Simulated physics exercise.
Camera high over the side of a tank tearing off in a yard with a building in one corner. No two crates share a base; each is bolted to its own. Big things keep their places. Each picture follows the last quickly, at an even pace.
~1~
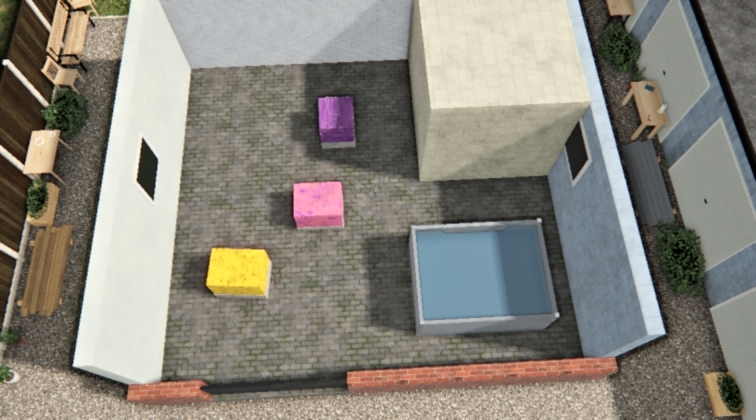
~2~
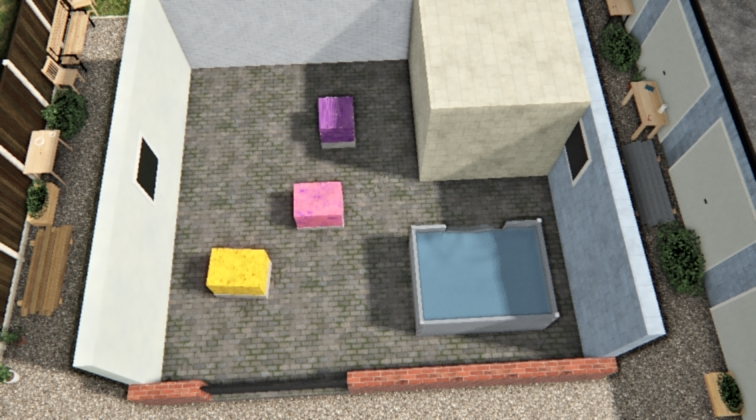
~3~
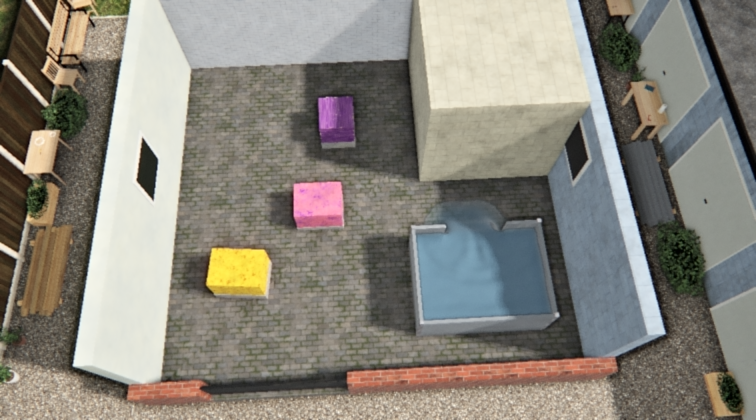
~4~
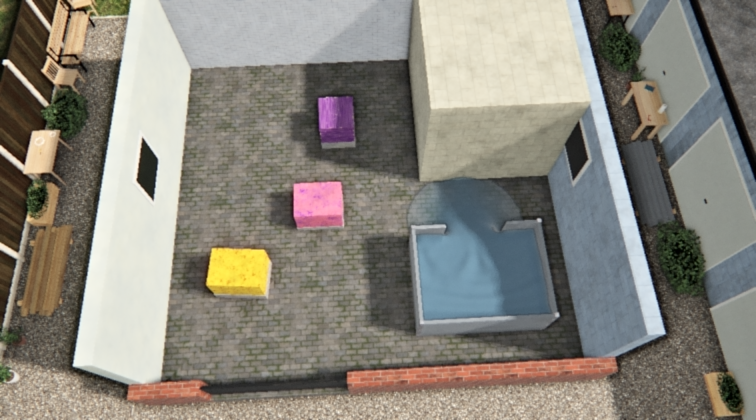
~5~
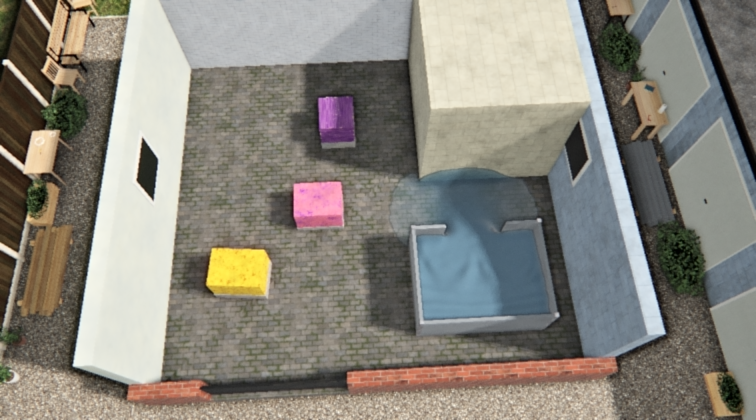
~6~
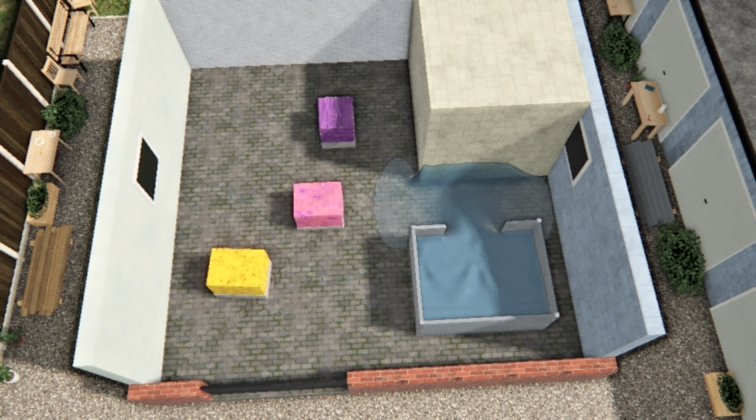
In a walled yard, a tank's far side opens and water spreads toward the pale building.
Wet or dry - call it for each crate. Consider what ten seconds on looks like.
Calls: Purple crate - dry; pink crate - wet; yellow crate - dry.
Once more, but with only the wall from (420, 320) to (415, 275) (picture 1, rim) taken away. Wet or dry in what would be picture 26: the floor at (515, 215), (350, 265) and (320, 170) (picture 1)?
Those three come out moisture-free, soaked and moisture-free, one after another.
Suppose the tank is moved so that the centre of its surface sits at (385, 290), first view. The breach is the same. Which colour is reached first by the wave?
The crate marked pink.
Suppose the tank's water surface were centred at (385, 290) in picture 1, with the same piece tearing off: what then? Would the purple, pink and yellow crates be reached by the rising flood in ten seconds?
Purple: Flooded; pink: Flooded; yellow: Untouched.
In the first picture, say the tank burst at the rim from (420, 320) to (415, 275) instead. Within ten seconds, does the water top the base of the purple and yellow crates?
As it turns out, the purple crate is left untouched, and the yellow crate gets overtopped.
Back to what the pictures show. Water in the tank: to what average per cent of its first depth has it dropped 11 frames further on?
About 48 %.
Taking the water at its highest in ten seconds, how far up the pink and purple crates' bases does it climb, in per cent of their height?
Close to 240 per cent, and close to 70 per cent, in that order.
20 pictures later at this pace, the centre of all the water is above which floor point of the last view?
I'd put it at around (433, 247).
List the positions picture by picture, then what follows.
Still water in the tank at (482, 271), in the first frame.
Water pours out on the tank's far side and has run to a hidden place, in the second frame.
The front is at (446, 204), out from the gap on the tank's far side, in the third frame.
The front is at (435, 184), out from the gap on the tank's far side, in the fourth frame.
The front is at (411, 177), out from the gap on the tank's far side, in the fifth frame.
Water pours out on the tank's far side and has run to (395, 162), in the sixth frame.
A moment on, water covers 20 % of the floor; the purple crate water round its plinth, the pink crate water round its plinth, the yellow crate not reached.
Next, water covers 40 % of the floor; the purple crate water round its plinth, the pink crate water round its plinth, the yellow crate not reached.
Then, water covers 70 % of the floor; the purple crate water round its plinth, the pink crate water round its plinth, the yellow crate water round its plinth.
Later, water covers 90 % of the floor; the purple crate water round its plinth, the pink crate water round its plinth, the yellow crate water round its plinth.
In the end, water covers 100 % of the floor; the purple crate stayed above the water, the pink crate was topped, the yellow crate stayed above the water.
